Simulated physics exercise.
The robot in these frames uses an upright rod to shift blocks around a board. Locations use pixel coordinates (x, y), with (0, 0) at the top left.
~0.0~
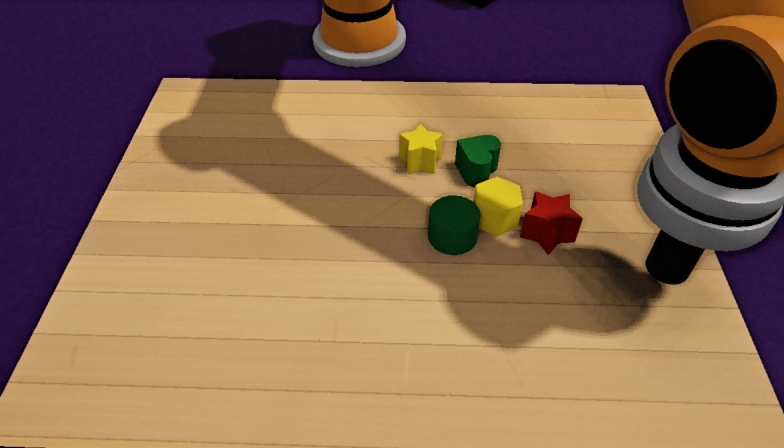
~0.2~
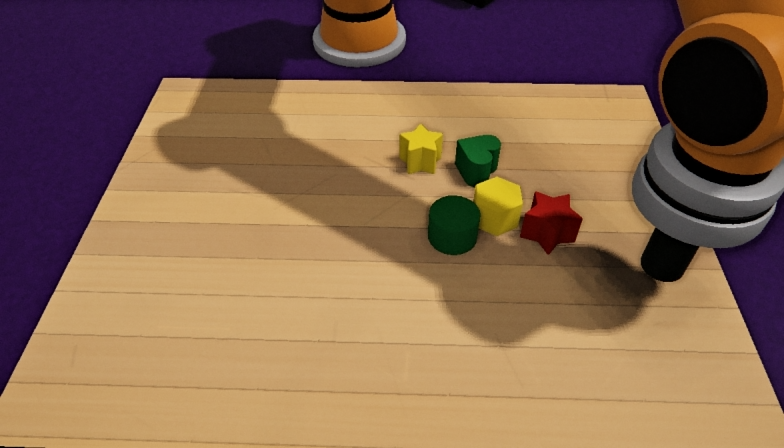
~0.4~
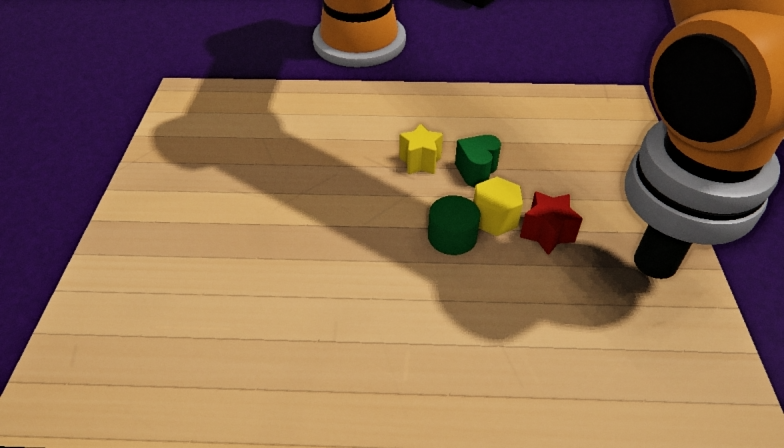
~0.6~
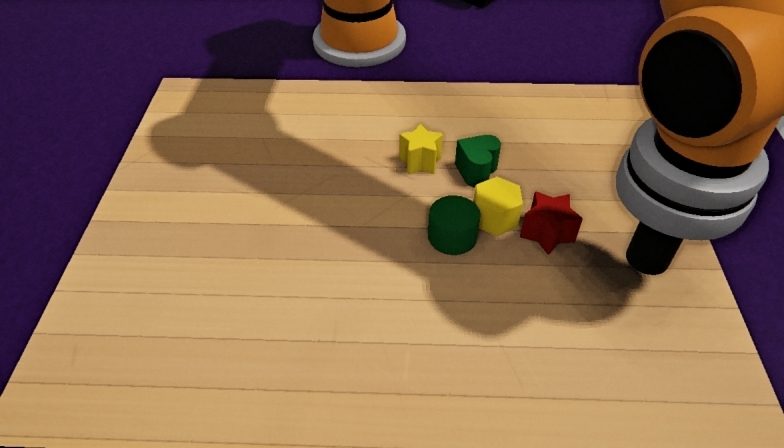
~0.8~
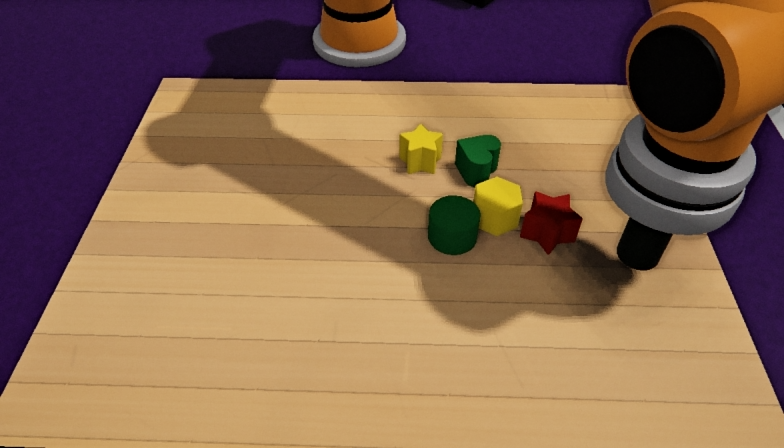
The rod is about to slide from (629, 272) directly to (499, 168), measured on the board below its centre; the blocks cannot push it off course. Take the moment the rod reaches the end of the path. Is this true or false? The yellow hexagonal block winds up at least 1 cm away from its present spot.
My answer: True.
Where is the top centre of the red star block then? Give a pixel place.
When the path ends, it will be at (504, 175).
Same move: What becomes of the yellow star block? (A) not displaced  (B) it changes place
My answer is option A.
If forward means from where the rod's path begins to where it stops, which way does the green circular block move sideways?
Facing the way the path runs, start to end, you'll find the green circular block has shifted left.
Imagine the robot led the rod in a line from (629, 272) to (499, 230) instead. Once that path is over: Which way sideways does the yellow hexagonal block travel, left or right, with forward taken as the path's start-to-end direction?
Pushed right.
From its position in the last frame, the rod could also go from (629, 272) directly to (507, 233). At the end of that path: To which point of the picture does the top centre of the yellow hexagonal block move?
Final place: (454, 169).
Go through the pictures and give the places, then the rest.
In the first picture, tip of the rod at (667, 268), middles of tops, yellow star block at (422, 137), green circular block at (455, 212), green heart-shaped block at (480, 147), yellow hexagonal block at (499, 193), red star block at (554, 209).
In the second picture, rod at (662, 266), nothing pushed.
In the third picture, rod at (655, 263), nothing pushed.
In the fourth picture, rod at (647, 259), nothing pushed.
In the fifth picture, rod at (637, 255), yellow star block at (422, 137), green circular block at (455, 212), green heart-shaped block at (480, 147), yellow hexagonal block at (499, 193), red star block at (554, 209).
What follows on the original path. One third of the way, rod at (586, 215); red star block at (542, 205).
Two thirds of the way, rod at (542, 180); green circular block at (445, 215); yellow hexagonal block at (474, 187), turned 20° anticlockwise; red star block at (517, 189), turned 25° anticlockwise.
At the end, rod at (502, 150); yellow star block unmoved; green circular block at (443, 217); green heart-shaped block at (471, 143), turned 30° anticlockwise; yellow hexagonal block at (464, 185), turned 40° anticlockwise; red star block at (504, 175), turned 50° anticlockwise.
